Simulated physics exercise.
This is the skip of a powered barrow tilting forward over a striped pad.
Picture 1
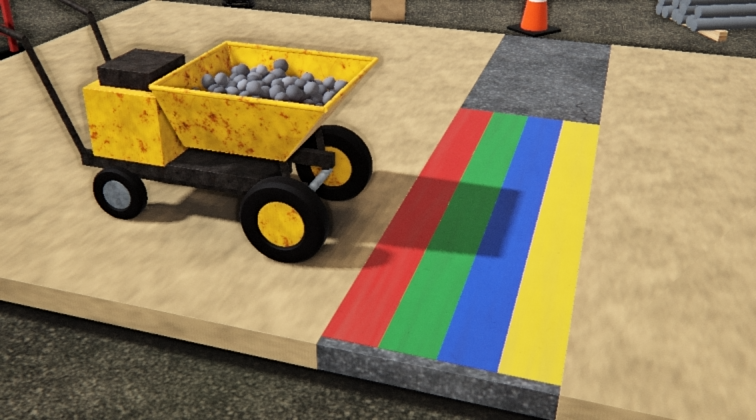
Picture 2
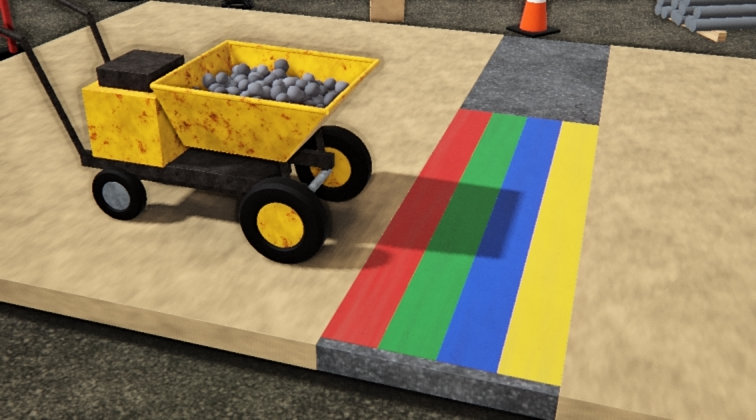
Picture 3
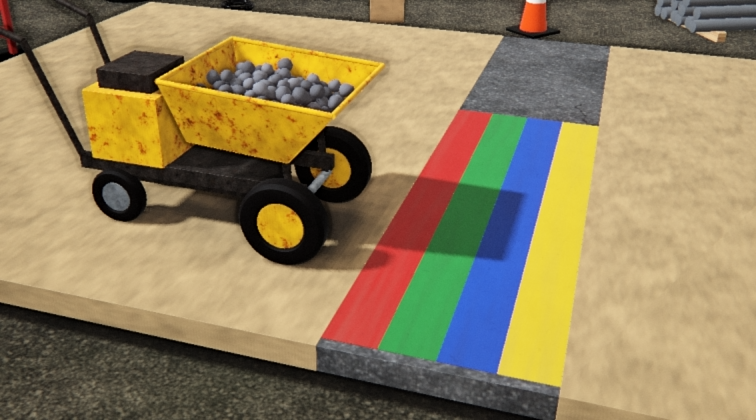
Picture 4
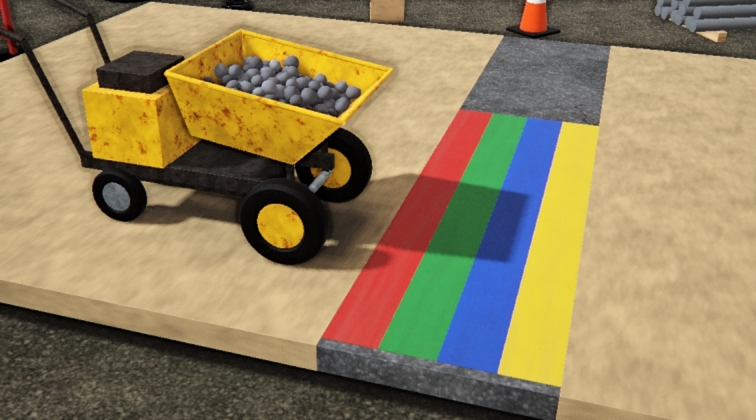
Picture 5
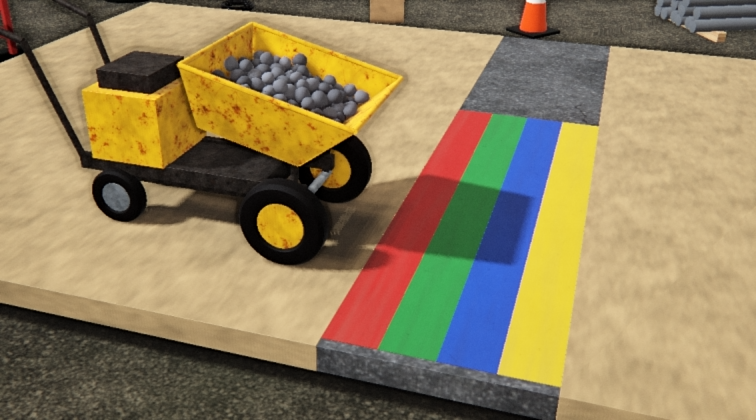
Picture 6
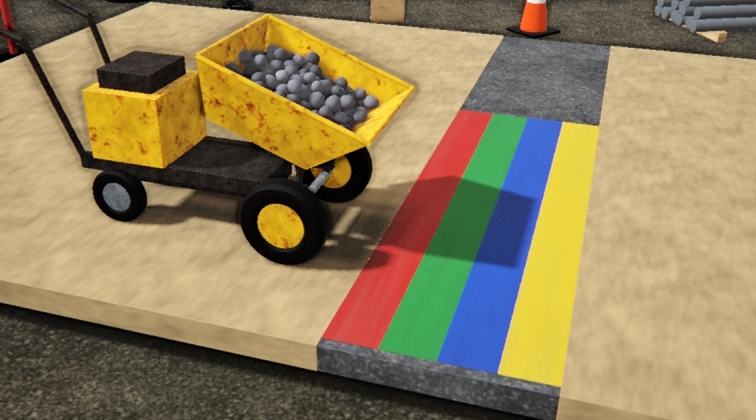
The yellow skip on a small powered barrow, loaded with round grey cobbles, sat level at first, then tilted gradually forward to the right, beside a pad striped red, green, blue and yellow.
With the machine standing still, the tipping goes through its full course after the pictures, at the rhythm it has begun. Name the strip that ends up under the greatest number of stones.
That would be the green strip.
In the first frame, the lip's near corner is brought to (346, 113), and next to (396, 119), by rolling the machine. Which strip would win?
I would say the blue strip the first time, then the yellow strip the next.
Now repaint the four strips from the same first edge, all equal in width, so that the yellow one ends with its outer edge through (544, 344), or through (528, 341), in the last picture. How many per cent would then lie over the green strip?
Roughly 30 % and 20 %.
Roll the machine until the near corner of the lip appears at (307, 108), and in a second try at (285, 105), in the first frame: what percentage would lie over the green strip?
The first gives 40 %, the second 40 %.
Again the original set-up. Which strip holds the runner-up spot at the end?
It's the blue one.
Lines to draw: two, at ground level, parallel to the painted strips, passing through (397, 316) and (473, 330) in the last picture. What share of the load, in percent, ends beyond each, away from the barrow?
About 70 and 20 %.
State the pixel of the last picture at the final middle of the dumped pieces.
Close to (474, 251) in the last view.
Soon, skip tipped steeply; all in the skip.
A while on, skip tipped right over; most in the skip; about a quarter over the green strip; a stray few over the blue strip.
Towards the end, skip tipped right over; about a quarter in the skip; about a third over the green strip; about a quarter over the blue strip; a small part over the yellow strip; a stray few off the paint.
Finally, skip tipped right over; about a quarter in the skip; none over the red strip; about a third over the green strip; about a quarter over the blue strip; a small part over the yellow strip; a stray few off the paint.
